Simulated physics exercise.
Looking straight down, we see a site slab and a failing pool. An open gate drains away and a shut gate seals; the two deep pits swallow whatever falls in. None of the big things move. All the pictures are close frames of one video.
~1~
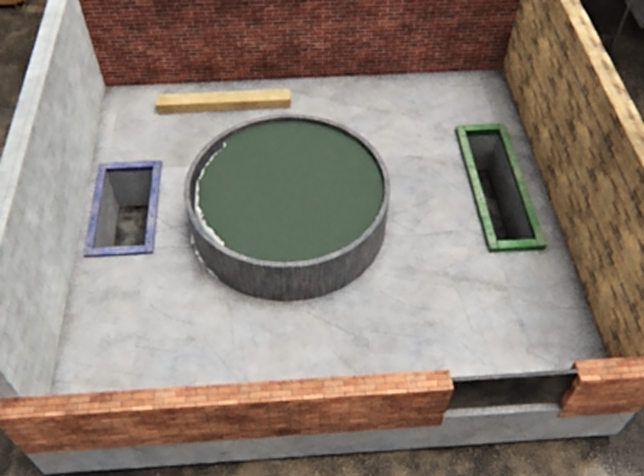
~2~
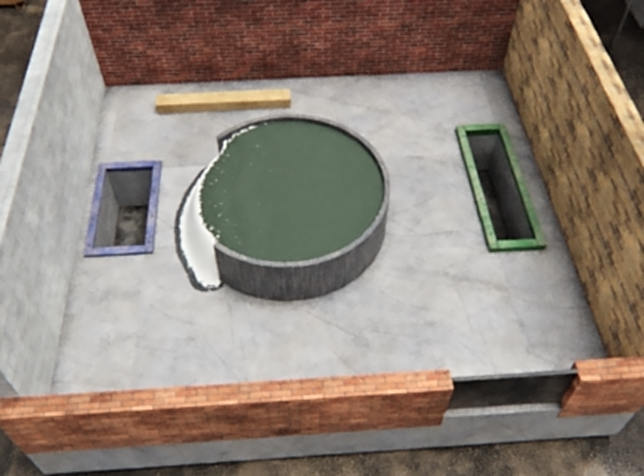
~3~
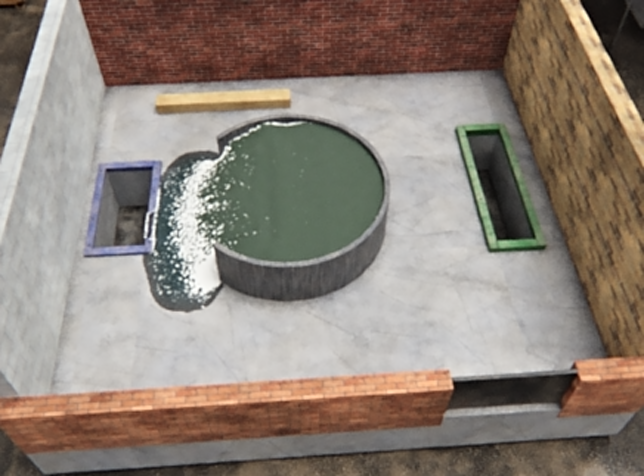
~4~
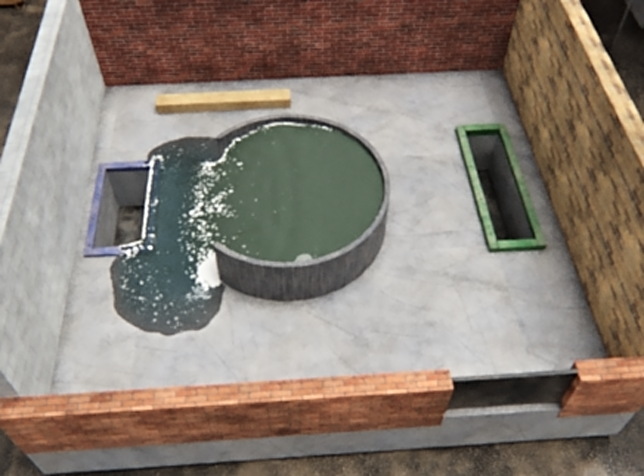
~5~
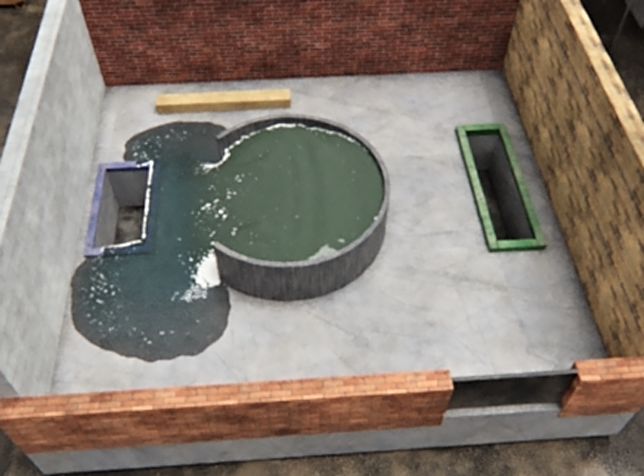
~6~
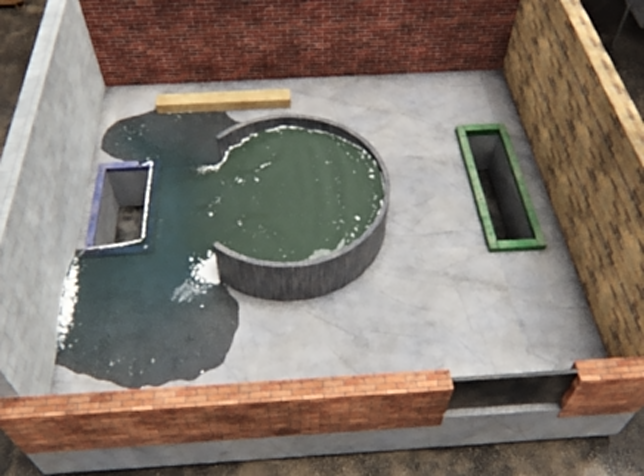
Green water in a round pool breaks out through a gap on its left side, foaming white onto the grey slab. It spreads to the blue-framed opening, then fans around it toward the back and front, reaching the left wall as the level in the pool drops.
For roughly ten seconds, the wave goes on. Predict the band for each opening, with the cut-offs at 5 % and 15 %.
Prediction: The gate falls below 5 %; the green pit falls below 5 %; the blue pit falls above 15 %.
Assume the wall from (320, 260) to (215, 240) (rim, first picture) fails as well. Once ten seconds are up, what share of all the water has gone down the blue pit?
Near 20 per cent for blue.
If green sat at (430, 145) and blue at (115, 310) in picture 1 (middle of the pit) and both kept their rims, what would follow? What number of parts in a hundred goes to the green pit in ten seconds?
Green: About 4 %.
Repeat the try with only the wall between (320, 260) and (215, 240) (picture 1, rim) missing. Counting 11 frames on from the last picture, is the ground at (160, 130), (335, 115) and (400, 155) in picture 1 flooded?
The first would be still unwetted, the second still unwetted and the third still unwetted.
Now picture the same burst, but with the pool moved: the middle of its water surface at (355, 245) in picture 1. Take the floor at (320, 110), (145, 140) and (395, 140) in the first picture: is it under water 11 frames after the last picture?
Spot 1 unwetted, spot 2 wetted, and spot 3 unwetted.
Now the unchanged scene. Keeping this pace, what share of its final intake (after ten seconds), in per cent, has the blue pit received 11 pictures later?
About 55 %.
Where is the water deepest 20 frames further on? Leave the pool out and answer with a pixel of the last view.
Look close to (45, 424).
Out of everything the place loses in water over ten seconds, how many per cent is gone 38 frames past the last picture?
I'd estimate close to 95 per cent.
A moment on, water covers 25 % of the floor; the gate 0 %, the green pit 0 %, the blue pit 14 %.
Next, water covers 30 % of the floor; the gate 0 %, the green pit 0 %, the blue pit 27 %.
Then, water covers 50 % of the floor; the gate 0 %, the green pit 0 %, the blue pit 37 %.
Later, water covers 85 % of the floor; the gate 0 %, the green pit 0 %, the blue pit 44 %.
In the end, water covers 95 % of the floor; the gate 0 %, the green pit 0 %, the blue pit 47 %.
